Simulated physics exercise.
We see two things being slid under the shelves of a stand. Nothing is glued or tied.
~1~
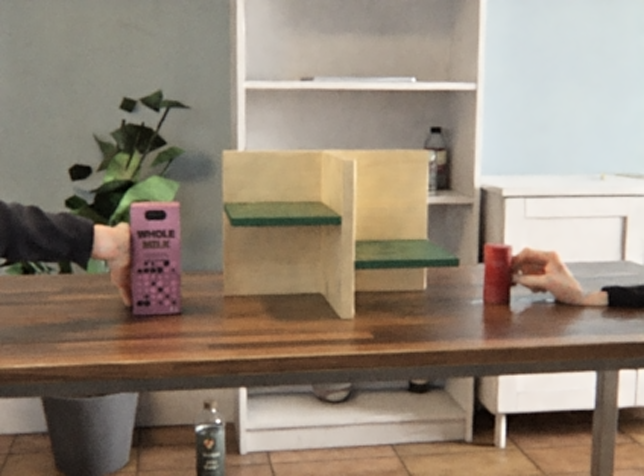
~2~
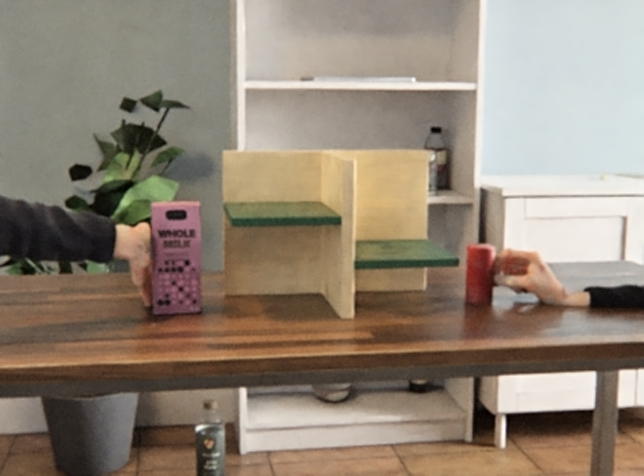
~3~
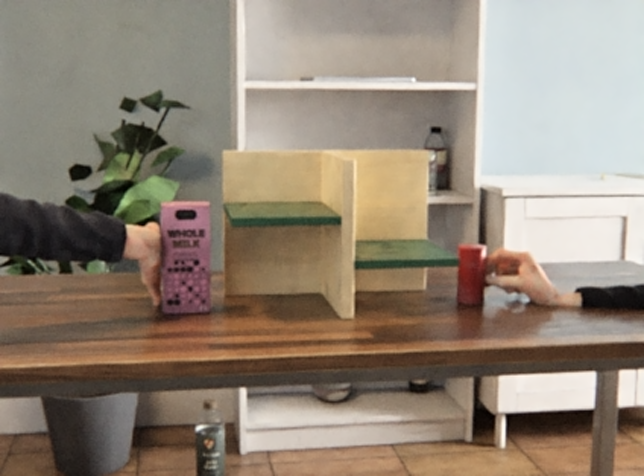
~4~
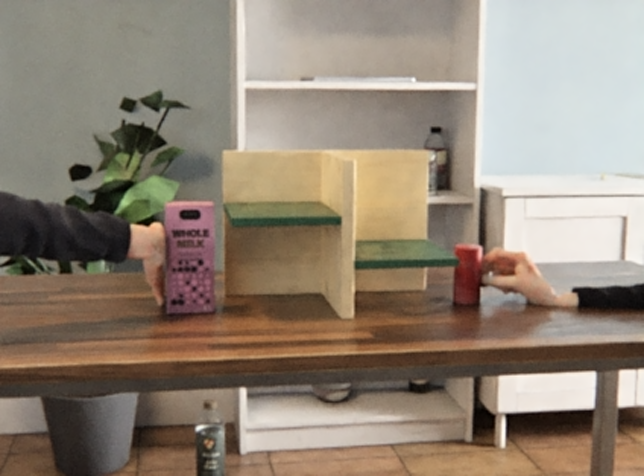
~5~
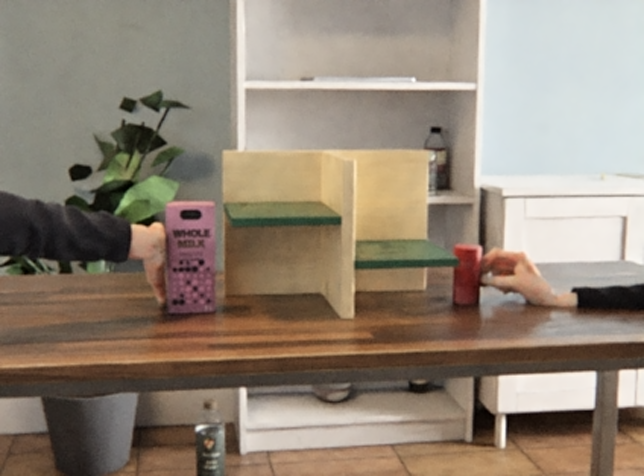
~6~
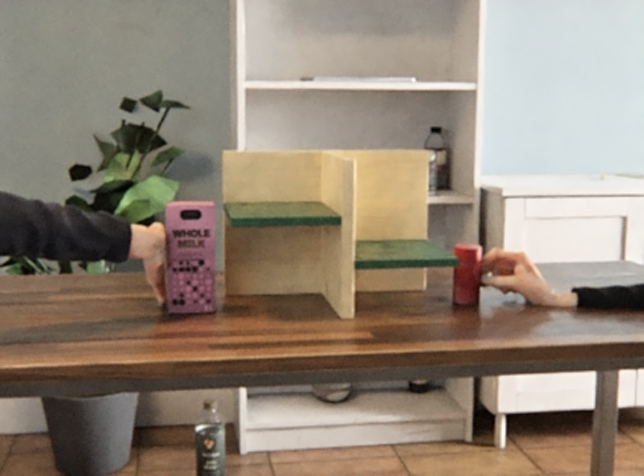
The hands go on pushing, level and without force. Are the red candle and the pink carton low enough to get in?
The red candle stops at the shelf, the pink carton stops at the shelf.
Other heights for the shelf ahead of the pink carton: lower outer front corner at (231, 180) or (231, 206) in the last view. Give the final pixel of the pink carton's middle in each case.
It ends around (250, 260) and (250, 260).
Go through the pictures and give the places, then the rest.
Hands sliding the things forward; red candle (498, 273); pink carton (156, 258); shelf (337, 231), in the first picture.
Hands sliding the things forward; pink carton (177, 257); shelf (337, 231), in the second picture.
Hands sliding the things forward; red candle (471, 274); shelf (337, 231), in the third picture.
Hands sliding the things forward; pink carton (190, 257); shelf (337, 231), in the fourth picture.
Hands sliding the things forward; red candle (467, 274); shelf (337, 231), in the fifth picture.
Hands sliding the things forward; red candle (467, 274); pink carton (191, 257); shelf (337, 231), in the sixth picture.
Then, 0.20 s past the last view, red candle sliding up to the opening near (461, 274); pink carton sliding up to the opening near (196, 257).
Finally, the red candle catches on the edge, near (455, 274); the pink carton catches on the edge, near (204, 257).
